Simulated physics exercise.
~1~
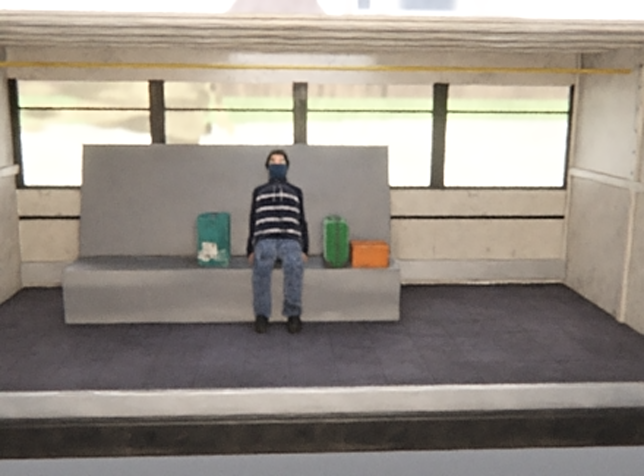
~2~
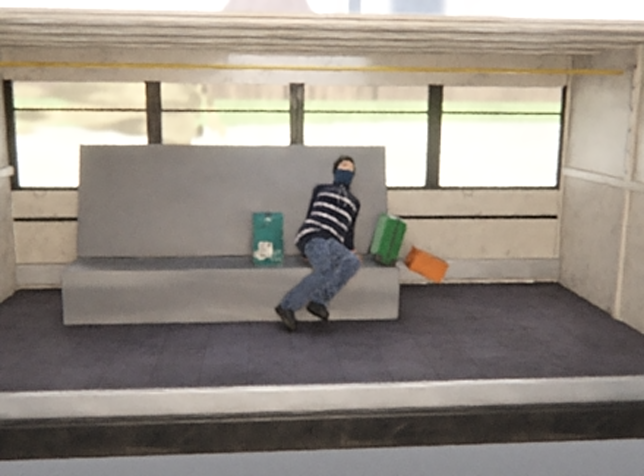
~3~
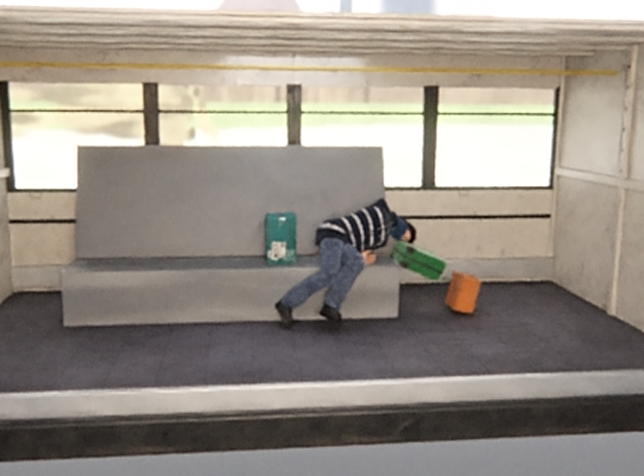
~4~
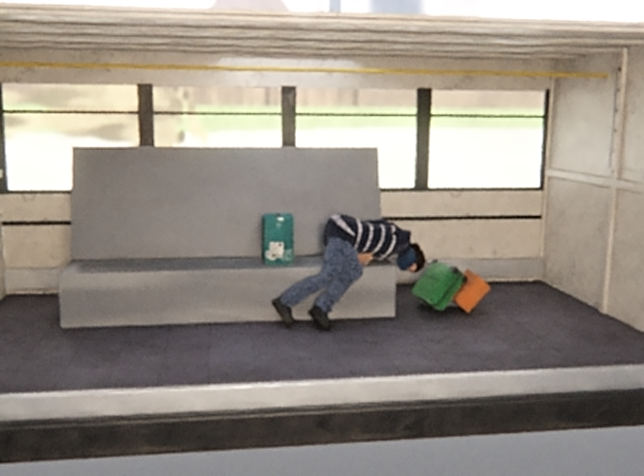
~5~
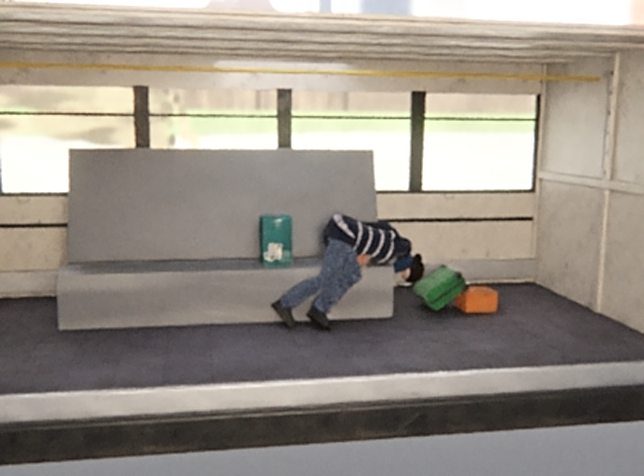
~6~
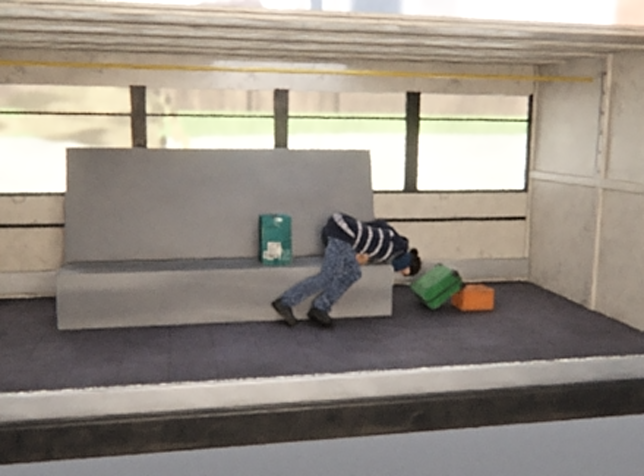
A person in a striped top sat limply among bags on a long gray seat, then slid right and slumped over its end, as the orange box and green case tumbled to the floor while the teal pack stayed upright on the seat.
